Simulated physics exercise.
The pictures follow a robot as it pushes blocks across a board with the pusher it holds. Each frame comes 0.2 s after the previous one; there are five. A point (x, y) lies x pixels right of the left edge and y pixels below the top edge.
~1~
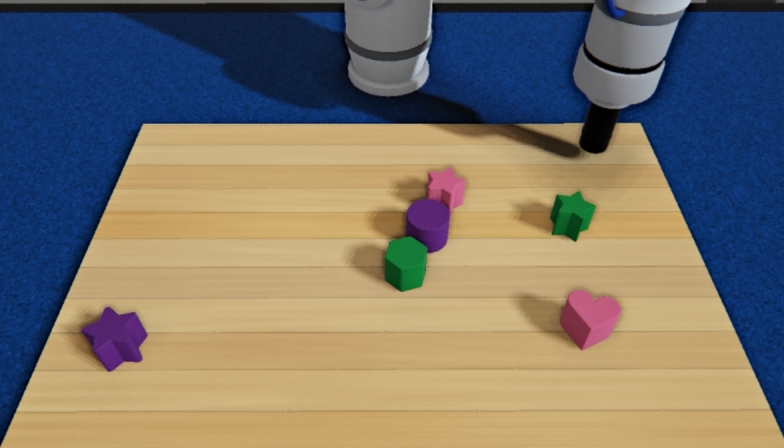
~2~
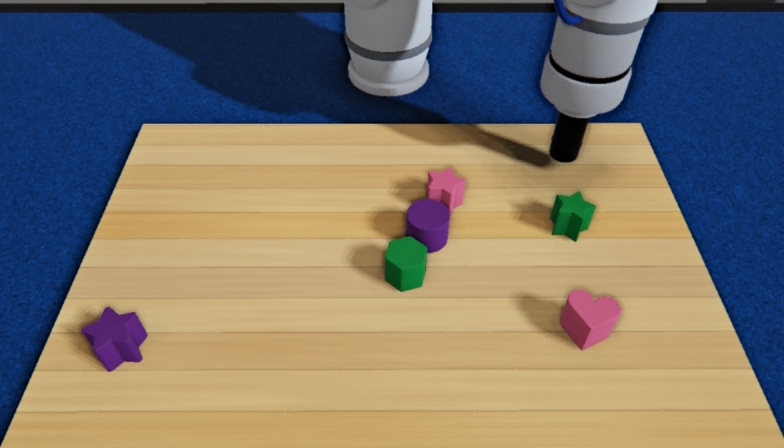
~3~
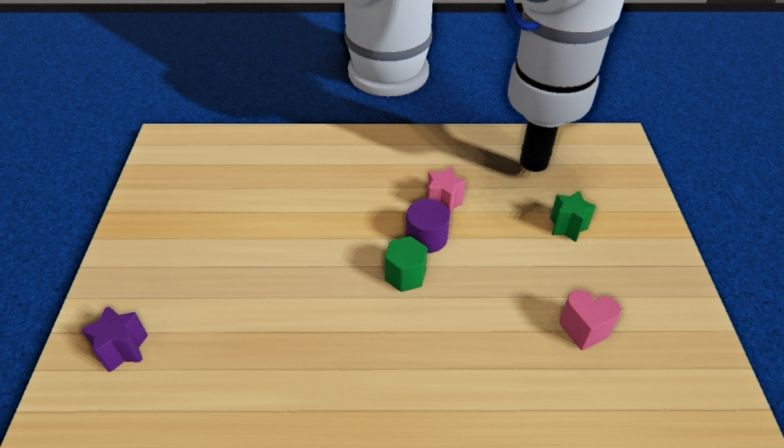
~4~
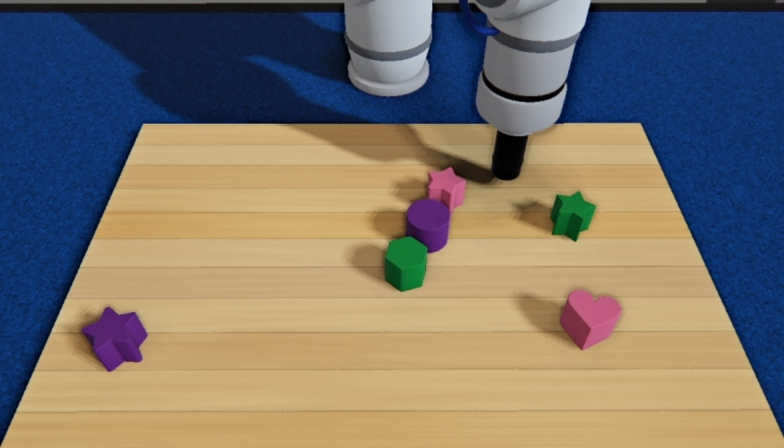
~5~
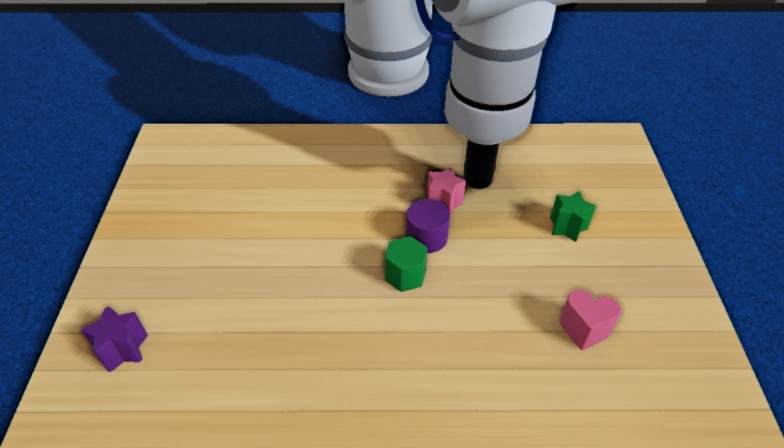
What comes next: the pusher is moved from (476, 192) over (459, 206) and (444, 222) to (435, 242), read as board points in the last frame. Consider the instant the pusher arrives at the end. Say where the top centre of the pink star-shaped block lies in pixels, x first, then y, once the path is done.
The answer is (417, 190).
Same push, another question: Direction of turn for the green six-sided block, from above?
Viewed from above, counterclockwise.
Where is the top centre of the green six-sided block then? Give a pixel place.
For the centre of its top, I'd go with (393, 267).
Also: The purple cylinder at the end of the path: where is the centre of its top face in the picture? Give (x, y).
My best guess is (404, 234).
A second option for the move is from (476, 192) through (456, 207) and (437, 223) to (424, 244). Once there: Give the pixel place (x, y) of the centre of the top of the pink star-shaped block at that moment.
The centre of its top face lies at (409, 191).
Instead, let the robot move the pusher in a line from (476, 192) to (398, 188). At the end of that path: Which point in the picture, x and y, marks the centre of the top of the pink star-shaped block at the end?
Located at (417, 186).
What follows on the original path. Halfway along, pusher at (451, 202); purple cylinder at (426, 216); pink star-shaped block at (423, 187), turned 45° clockwise.
At the end, pusher at (435, 230); green six-sided block at (393, 267), turned 40° anticlockwise; purple cylinder at (404, 234); pink star-shaped block at (417, 190), turned 70° clockwise.
